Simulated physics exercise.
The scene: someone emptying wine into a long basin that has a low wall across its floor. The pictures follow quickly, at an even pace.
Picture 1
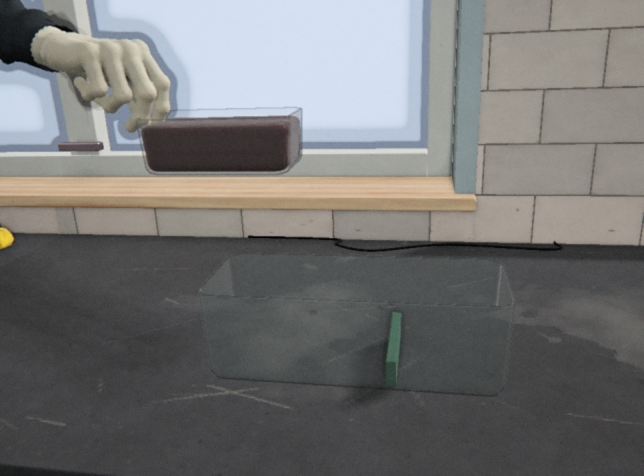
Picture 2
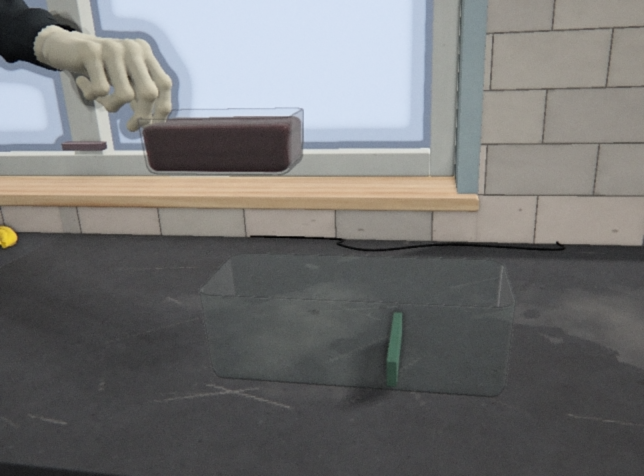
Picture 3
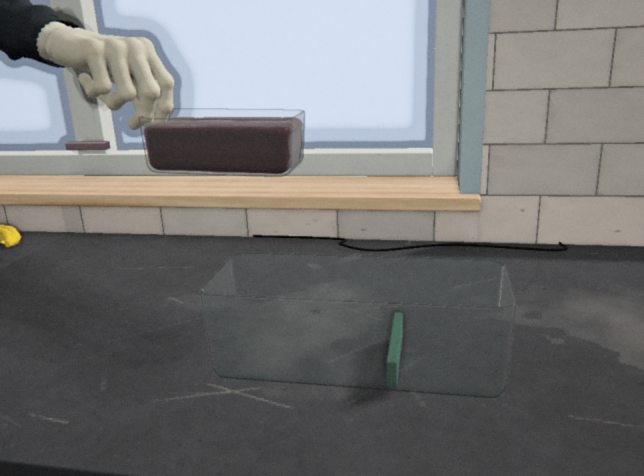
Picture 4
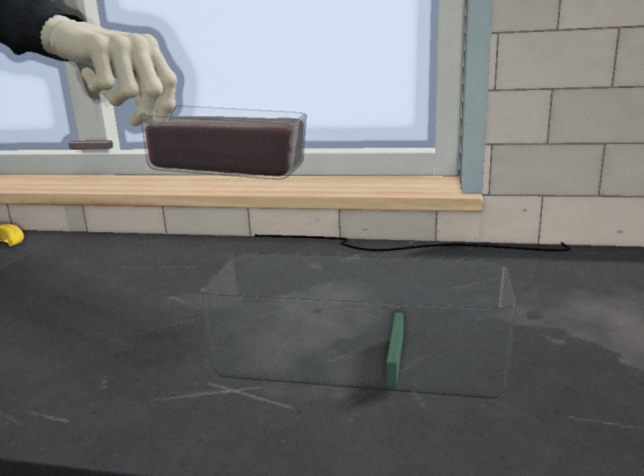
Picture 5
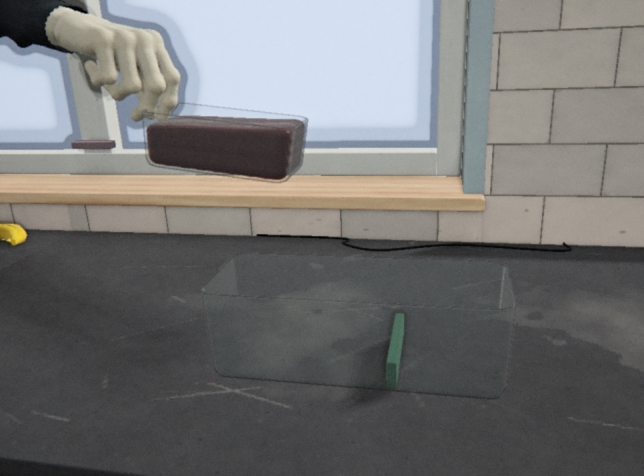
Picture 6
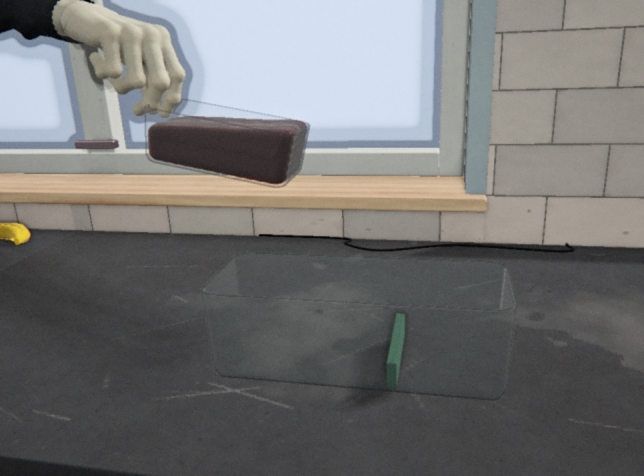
A pale, bony-looking hand in a dark sleeve, at the upper left, holds a clear container of dark wine before a window with a wooden sill, seen from slightly above a dark, scratched counter. Below sits an empty, transparent long basin with a low green wall across its floor, with pale bricks behind and something yellow at far left. The container, level at first, slowly tilts down to the right as the hand lifts slightly, while the view shifts very slightly.
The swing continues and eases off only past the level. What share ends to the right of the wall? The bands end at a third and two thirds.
In the end under a third is right of the wall.
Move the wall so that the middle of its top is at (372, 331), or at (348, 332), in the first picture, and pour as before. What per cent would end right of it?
Roughly 50 per cent, and 60 per cent.
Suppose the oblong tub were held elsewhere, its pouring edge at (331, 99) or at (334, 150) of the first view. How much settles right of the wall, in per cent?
The first gives 50 %, the second 50 %.
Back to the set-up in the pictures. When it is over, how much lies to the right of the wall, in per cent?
Roughly 20 in a hundred.
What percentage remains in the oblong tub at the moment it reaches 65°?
Close to 25 per cent.
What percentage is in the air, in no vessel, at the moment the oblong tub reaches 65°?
Roughly 40 in a hundred.
A moment on, the oblong tub is tipped part way and 24 per cent is still to pour, 25 is left of the wall and 6 right of it.
Next, the oblong tub is tipped right over and 3 per cent is still to pour, 63 is left of the wall and 18 right of it.
Then the oblong tub is tipped right over and 0 per cent is still to pour, 67 is left of the wall and 22 right of it.
Later the oblong tub is tipped right over and 0 per cent is still to pour, 66 is left of the wall and 22 right of it.
Finally, 66 per cent lies left of the wall, 22 right of it and 11 outside.
